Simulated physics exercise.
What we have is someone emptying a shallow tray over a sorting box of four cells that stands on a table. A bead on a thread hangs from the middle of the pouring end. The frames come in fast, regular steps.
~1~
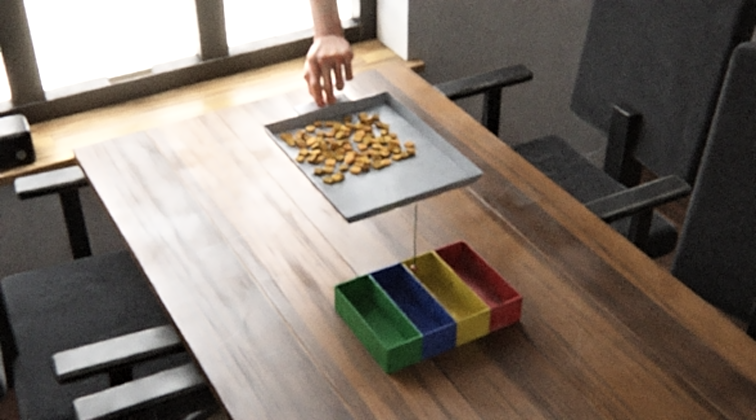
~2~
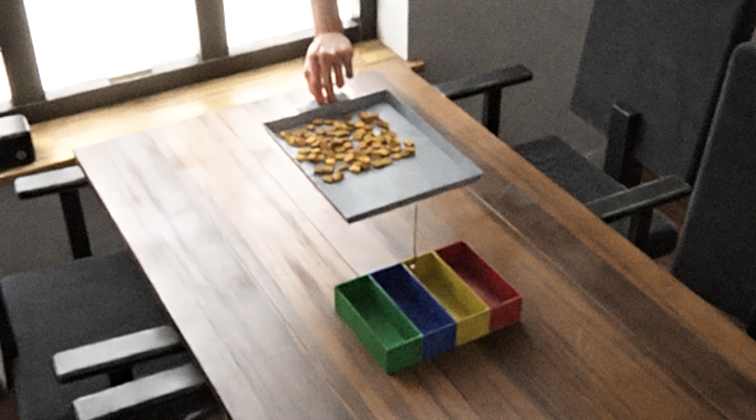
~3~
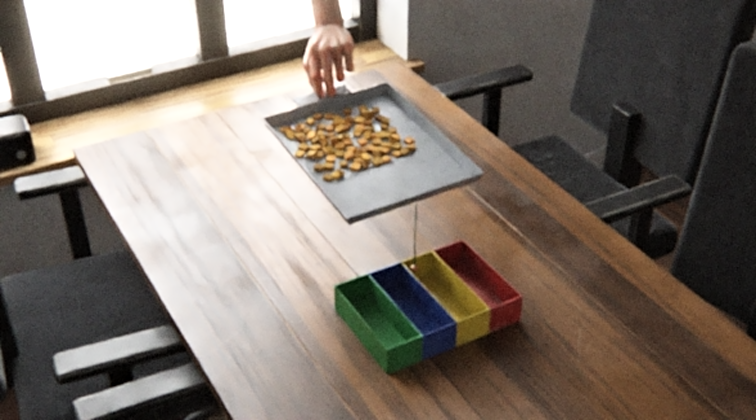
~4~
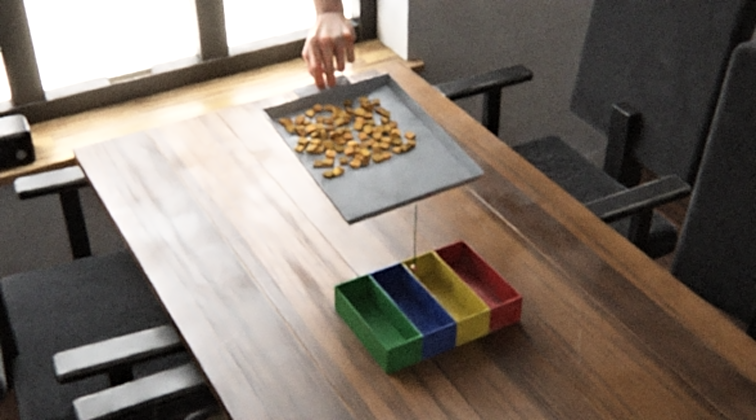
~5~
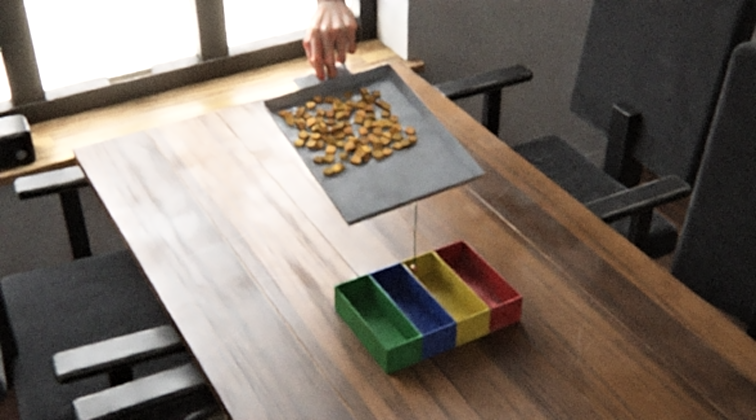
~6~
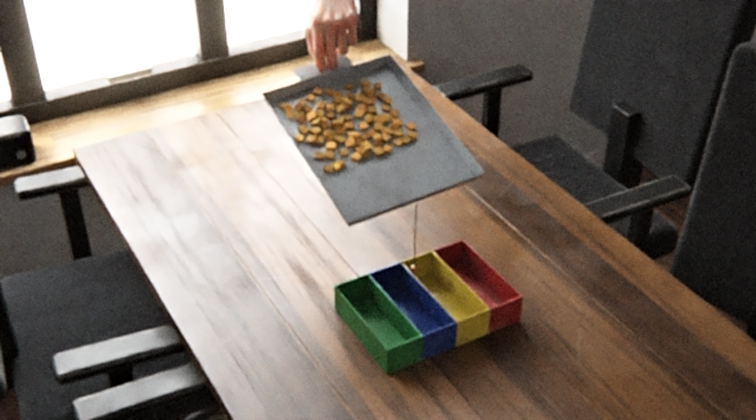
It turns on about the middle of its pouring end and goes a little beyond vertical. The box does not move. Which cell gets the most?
The green cell gets the most.
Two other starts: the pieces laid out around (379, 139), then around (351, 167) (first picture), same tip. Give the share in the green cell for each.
Near 30 % and 50 %.
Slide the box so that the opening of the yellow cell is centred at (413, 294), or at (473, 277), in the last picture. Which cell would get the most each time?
First the cell in blue, then the green one.
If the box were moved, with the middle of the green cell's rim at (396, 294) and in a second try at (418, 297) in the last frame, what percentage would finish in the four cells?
Near 50 % and 30 %.
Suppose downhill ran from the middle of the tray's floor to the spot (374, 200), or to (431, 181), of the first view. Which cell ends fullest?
First the cell in green, then the cell in red.
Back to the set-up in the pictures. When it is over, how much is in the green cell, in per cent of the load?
Near 40 %.
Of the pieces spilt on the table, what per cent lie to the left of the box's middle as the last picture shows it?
Roughly 100 in a hundred.
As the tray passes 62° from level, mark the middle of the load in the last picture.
Near (381, 211).
Soon, tray tipped steeply; about two thirds on the tray; a small part in the green cell; a stray few in the blue cell; a stray few in the yellow cell; about a quarter falling or outside the box.
A while on, tray tipped past a quarter turn; a stray few on the tray; about a third in the green cell; about a quarter in the blue cell; a small part in the yellow cell; about a third falling or outside the box.
Towards the end, tray tipped past a quarter turn; about half in the green cell; about a third in the blue cell; a small part in the yellow cell; a stray few in the red cell; a small part falling or outside the box.
Finally, tray tipped past a quarter turn; about half in the green cell; about a third in the blue cell; a small part in the yellow cell; a stray few in the red cell; a small part outside the box.
